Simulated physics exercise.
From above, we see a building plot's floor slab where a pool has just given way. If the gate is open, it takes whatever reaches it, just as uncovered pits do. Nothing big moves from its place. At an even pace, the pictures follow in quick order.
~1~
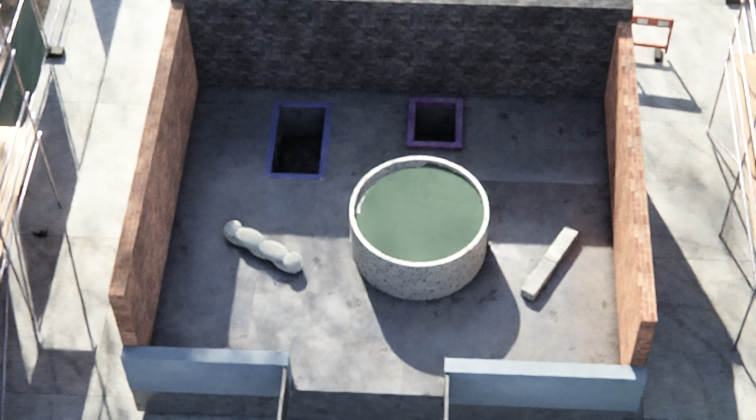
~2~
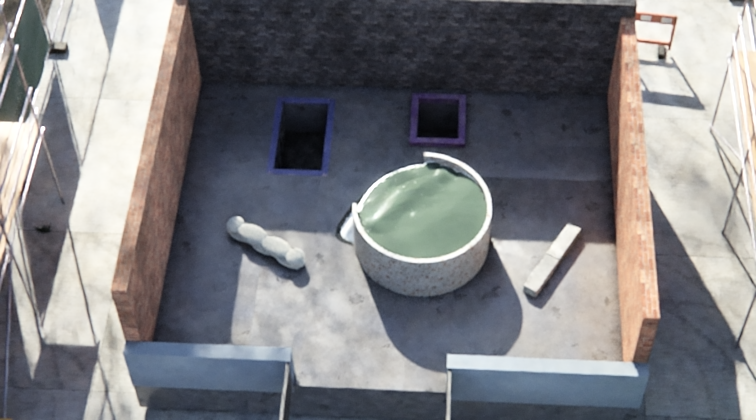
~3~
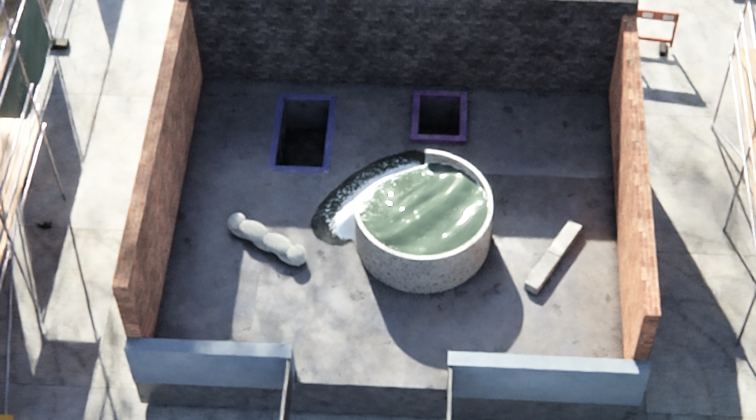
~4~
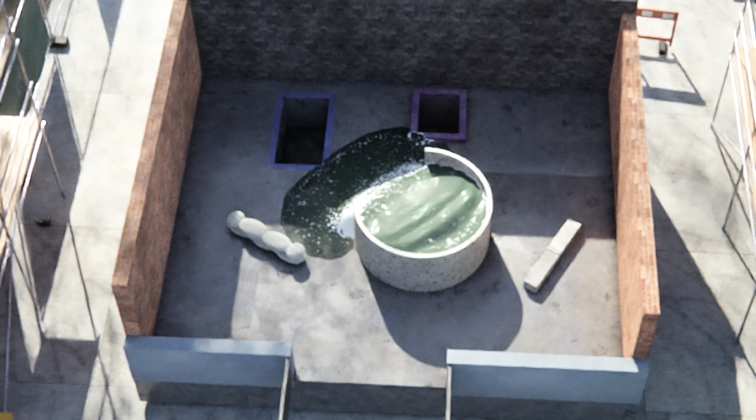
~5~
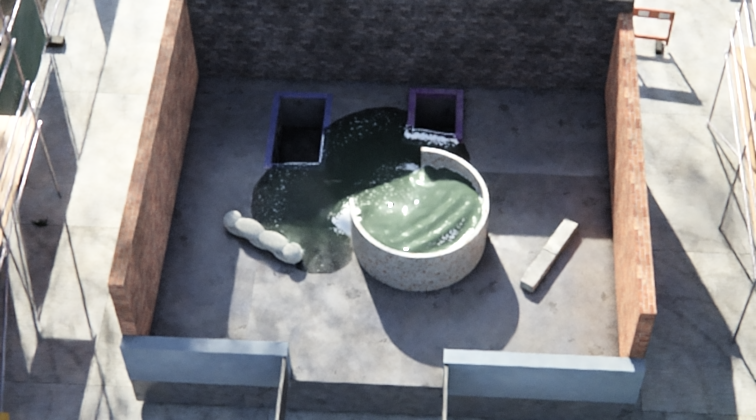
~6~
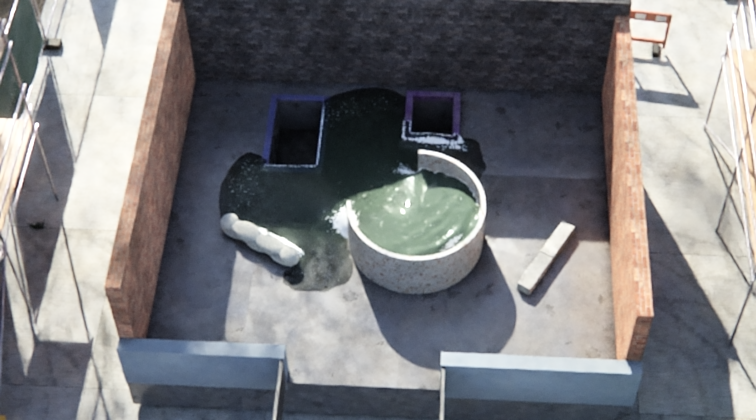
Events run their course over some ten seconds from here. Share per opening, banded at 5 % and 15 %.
Gate - under 5 %, blue pit - over 15 %, purple pit - under 5 %.
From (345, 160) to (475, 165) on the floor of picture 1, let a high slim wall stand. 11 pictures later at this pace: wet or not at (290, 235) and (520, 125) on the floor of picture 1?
Swamped, then spared.
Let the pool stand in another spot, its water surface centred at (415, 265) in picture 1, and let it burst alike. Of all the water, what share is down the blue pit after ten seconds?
Within ten seconds the blue pit takes 55 percent of the total.
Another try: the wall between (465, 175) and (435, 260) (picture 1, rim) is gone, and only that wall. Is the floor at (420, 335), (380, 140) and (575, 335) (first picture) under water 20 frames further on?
Spot by spot: Soaked through, then unaffected, then soaked through.
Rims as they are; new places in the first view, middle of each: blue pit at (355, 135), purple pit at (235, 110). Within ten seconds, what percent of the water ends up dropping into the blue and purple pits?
The blue pit takes around 50 percent, while the purple pit takes around 14 percent.
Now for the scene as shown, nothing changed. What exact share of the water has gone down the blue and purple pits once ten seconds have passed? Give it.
Approximate shares: 68 per cent and 2 per cent.
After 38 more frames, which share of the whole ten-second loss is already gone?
Roughly 85 percent.
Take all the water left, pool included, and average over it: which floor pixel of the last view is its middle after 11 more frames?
Roughly at (347, 187).
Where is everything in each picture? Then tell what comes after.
The first picture shows still water in the round pool at (419, 212).
In the second picture, water pours out on the round pool's far side and has run to (345, 240).
In the third picture, the front is at (322, 235), out from the gap on the round pool's far side.
In the fourth picture, water pours out on the round pool's far side and has run to (287, 224).
In the fifth picture, the front is at (257, 214), out from the gap on the round pool's far side.
In the sixth picture, the front is at (228, 185), out from the gap on the round pool's far side.
A moment on, water covers 30 % of the floor; the gate 0 %, the blue pit 13 %, the purple pit 1 %.
Next, water covers 30 % of the floor; the gate 0 %, the blue pit 24 %, the purple pit 1 %.
Then, water covers 50 % of the floor; the gate 0 %, the blue pit 36 %, the purple pit 2 %.
Later, water covers 60 % of the floor; the gate 0 %, the blue pit 56 %, the purple pit 2 %.
In the end, water covers 80 % of the floor; the gate 1 %, the blue pit 67 %, the purple pit 2 %.
